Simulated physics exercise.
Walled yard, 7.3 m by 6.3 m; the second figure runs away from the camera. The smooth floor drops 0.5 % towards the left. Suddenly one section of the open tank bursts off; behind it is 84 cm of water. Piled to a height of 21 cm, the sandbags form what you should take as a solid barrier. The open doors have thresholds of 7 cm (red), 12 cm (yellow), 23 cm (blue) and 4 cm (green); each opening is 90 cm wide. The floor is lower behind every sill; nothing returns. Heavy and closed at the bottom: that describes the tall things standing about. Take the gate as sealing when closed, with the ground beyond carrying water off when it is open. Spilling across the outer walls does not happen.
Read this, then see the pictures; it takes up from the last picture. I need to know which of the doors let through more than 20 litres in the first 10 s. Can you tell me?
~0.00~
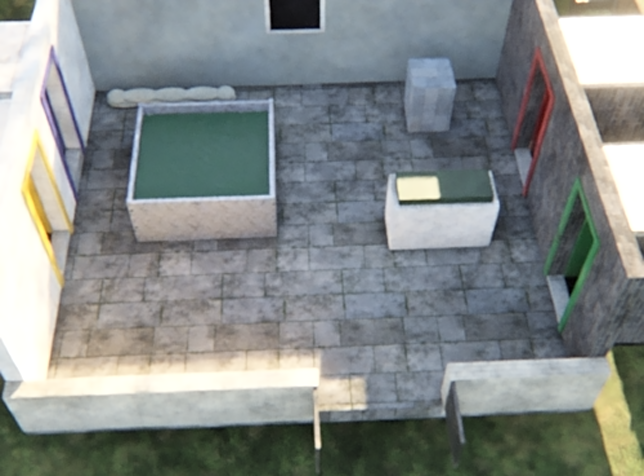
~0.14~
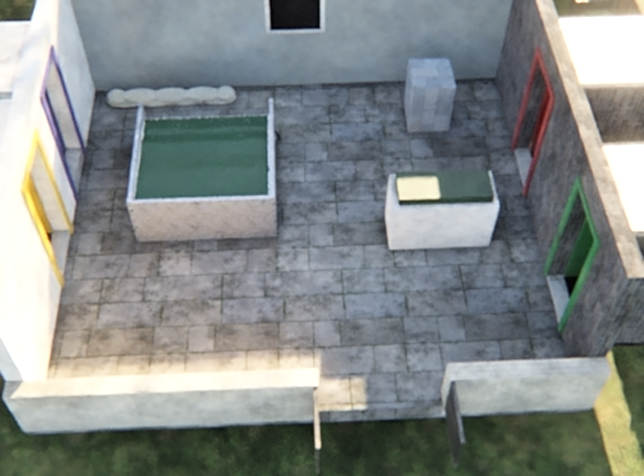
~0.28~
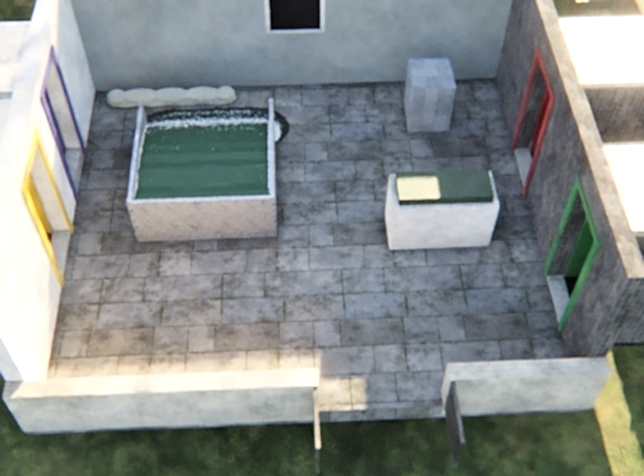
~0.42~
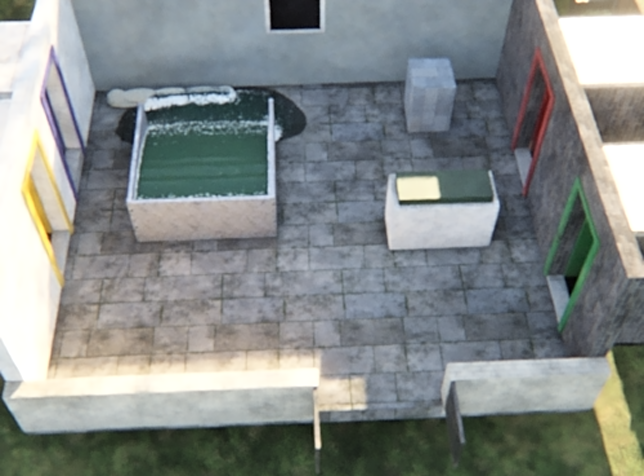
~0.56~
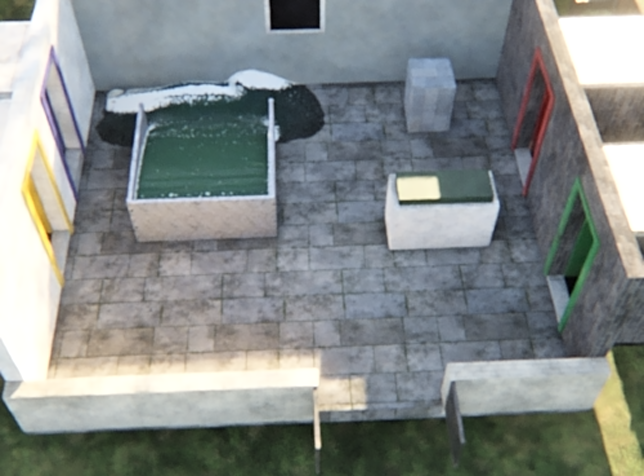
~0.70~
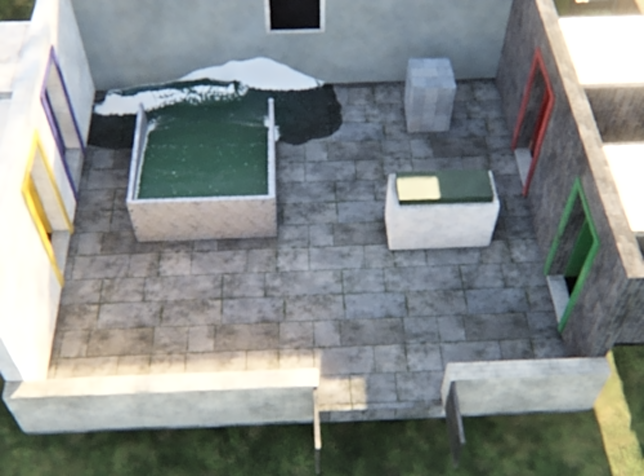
As I see it, red door: Beyond the set amount, yellow door: Short of the set amount, blue door: Short of the set amount, green door: Beyond the set amount.
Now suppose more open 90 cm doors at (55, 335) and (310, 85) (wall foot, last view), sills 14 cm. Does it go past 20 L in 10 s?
Order as listed: Respected and surpassed.
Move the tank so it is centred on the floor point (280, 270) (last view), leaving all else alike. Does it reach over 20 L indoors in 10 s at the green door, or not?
Green: Within limit.
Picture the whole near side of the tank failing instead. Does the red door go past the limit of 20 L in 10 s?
So, red door: Within bounds.
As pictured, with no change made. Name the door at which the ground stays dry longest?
Answer: The green door.
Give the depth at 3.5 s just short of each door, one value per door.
Readings (cm): Red = 5; yellow = 7; blue = 17; green = 0.
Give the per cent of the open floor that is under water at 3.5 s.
Around 55 per cent.
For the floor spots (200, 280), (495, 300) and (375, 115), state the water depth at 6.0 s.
Roughly 3, 3, 11 cm.
After 1.4 s water covers 15 % of the floor and is deepest (68 cm) near (95, 97); red door not reached, yellow door not reached, blue door 3 cm at the sill, 0 L in, green door not reached.
After 2.2 s water covers 30 % of the floor and is deepest (55 cm) near (95, 97); red door not reached, yellow door 3 cm at the sill, 0 L in, blue door 17 cm at the sill, 0 L in, green door not reached.
After 3.5 s water covers 55 % of the floor and is deepest (42 cm) near (42, 406); red door 5 cm at the sill, 0 L in, yellow door 7 cm at the sill, 0 L in, blue door 17 cm at the sill, 0 L in, green door not reached.
After 6.0 s water covers 90 % of the floor and is deepest (20 cm) near (42, 406); red door 10 cm at the sill, 22 L in, yellow door 7 cm at the sill, 0 L in, blue door 8 cm at the sill, 0 L in, green door 4 cm at the sill, 1 L in.
After 10.0 s water covers 100 % of the floor and is deepest (13 cm) near (125, 96); red door 9 cm at the sill, 42 L in, yellow door 10 cm at the sill, 0 L in, blue door 5 cm at the sill, 0 L in, green door 10 cm at the sill, 38 L in.
